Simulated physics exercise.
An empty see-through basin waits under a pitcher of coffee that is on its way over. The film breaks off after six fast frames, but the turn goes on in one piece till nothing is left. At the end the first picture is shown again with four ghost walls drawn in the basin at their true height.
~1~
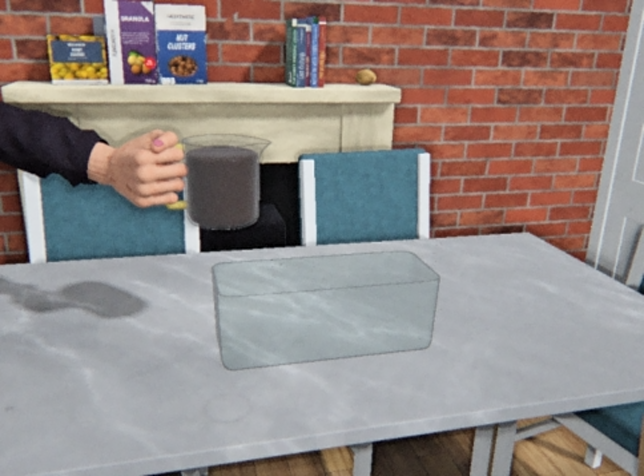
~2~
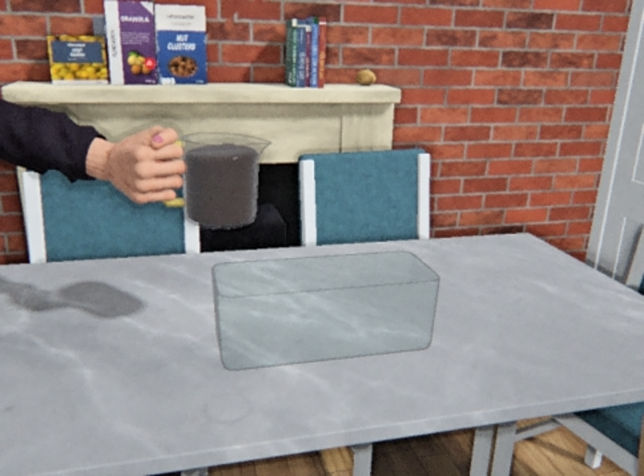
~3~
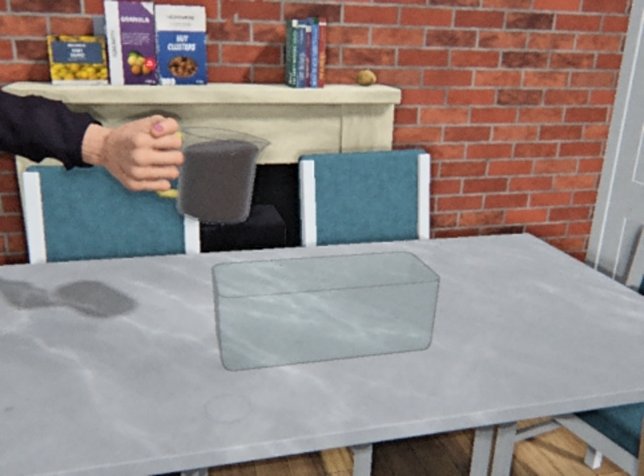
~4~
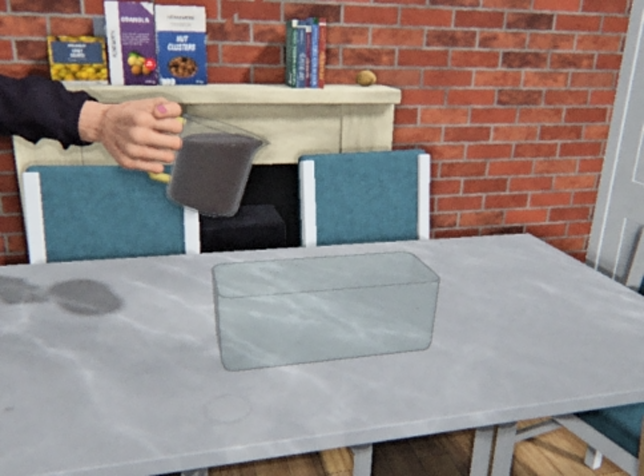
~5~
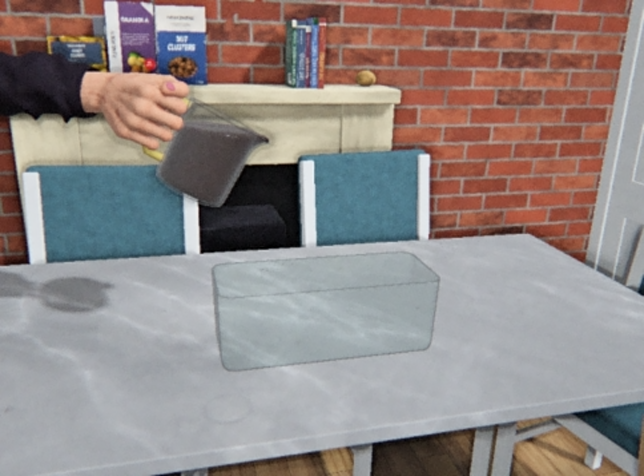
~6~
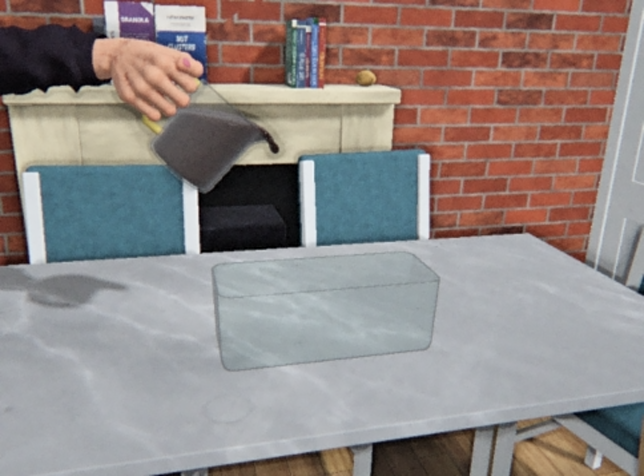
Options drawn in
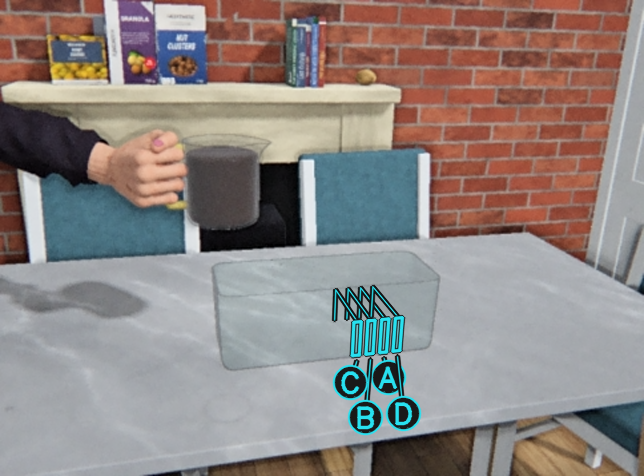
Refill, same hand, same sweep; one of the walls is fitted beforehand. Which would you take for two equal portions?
B beats the others.
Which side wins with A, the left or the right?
The left one.
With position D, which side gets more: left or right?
The left side.
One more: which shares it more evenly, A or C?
Position C.
In cyan, A at (384, 357); B at (370, 359); C at (356, 361); D at (397, 356).
With A, about 78 % ends left of the wall and 13 % right of it; 9 % is lost outside.
With B, about 55 % ends left of the wall and 41 % right of it; 5 % is lost outside.
With C, about 25 % ends left of the wall and 69 % right of it; 6 % is lost outside.
With D, about 88 % ends left of the wall and 4 % right of it; 8 % is lost outside.
